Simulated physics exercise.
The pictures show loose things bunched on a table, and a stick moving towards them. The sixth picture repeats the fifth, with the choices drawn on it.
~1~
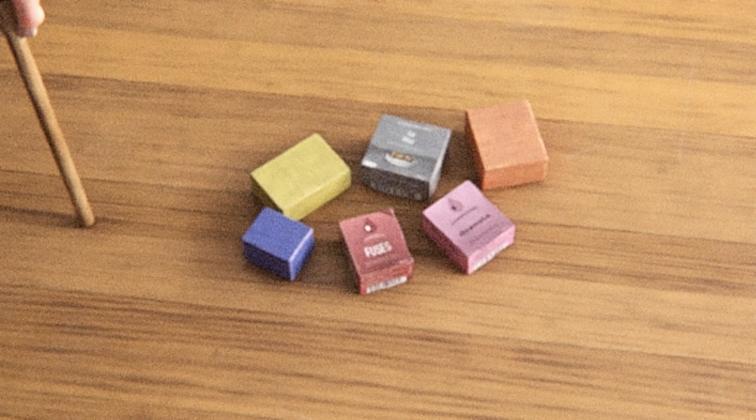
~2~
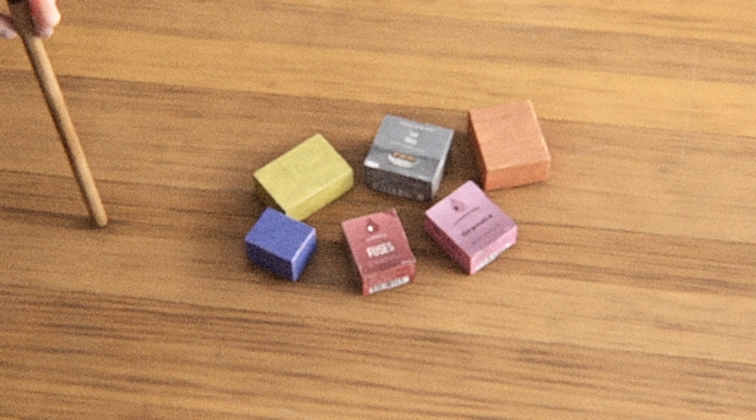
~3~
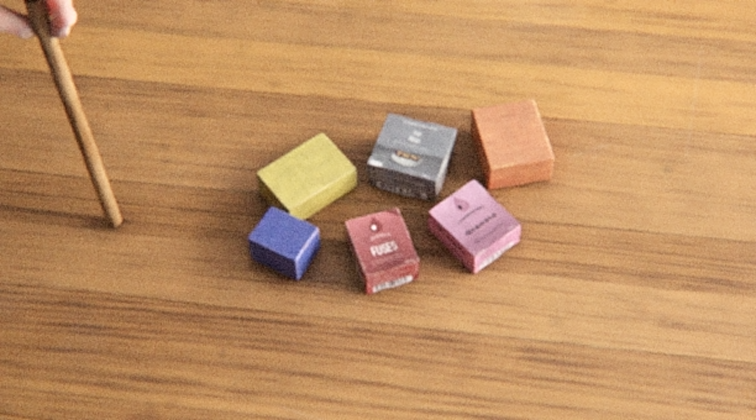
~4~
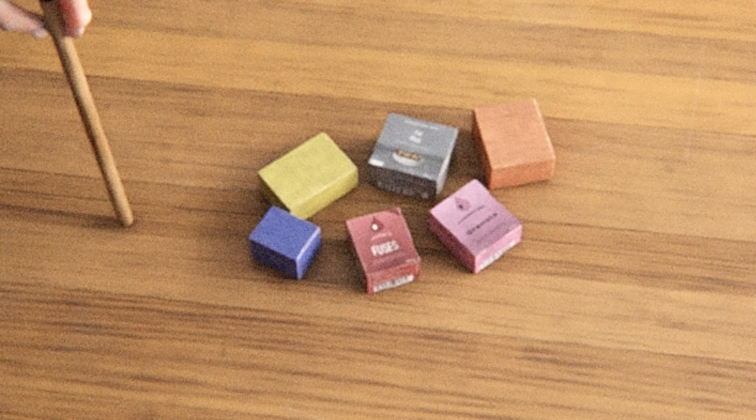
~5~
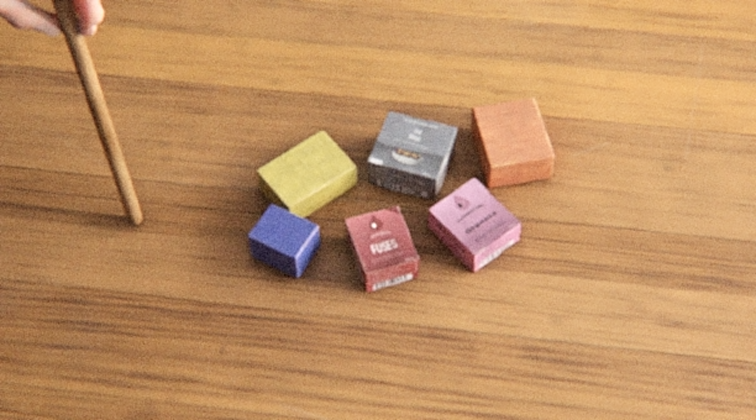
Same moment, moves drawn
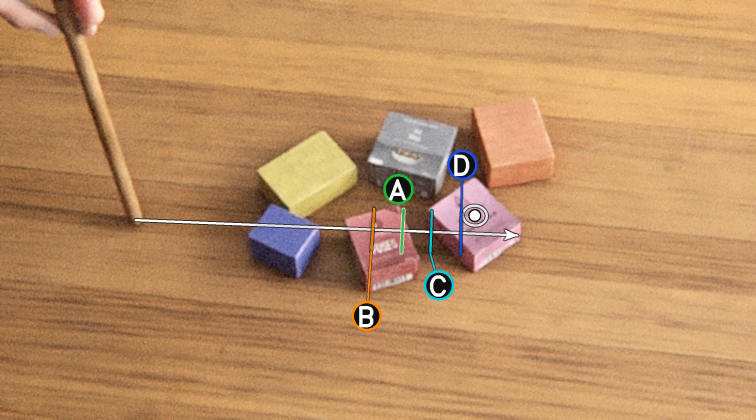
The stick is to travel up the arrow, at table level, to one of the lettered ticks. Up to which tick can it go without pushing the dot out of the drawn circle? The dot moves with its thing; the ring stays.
All is well up to C.
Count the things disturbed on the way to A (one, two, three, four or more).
In all, three.
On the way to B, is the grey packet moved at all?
No.
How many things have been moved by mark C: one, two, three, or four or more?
In all, three.
On the marked copy, A at (402, 231); B at (372, 229); C at (431, 232); D at (461, 233); the arrow from (136, 220) to (518, 235); the white dot at (474, 216).
Following C. Soon after the start, foot of the stick (241, 225).
Later, foot of the stick (346, 230); blue block (307, 251); yellow block (325, 174).
In the end, foot of the stick (431, 233); blue block (307, 251); yellow block (325, 174); the dot is still in its ring.
As for the rest, A keeps the dot in but is short; B keeps the dot in but is short; D shifts the dotted thing to (502, 223).
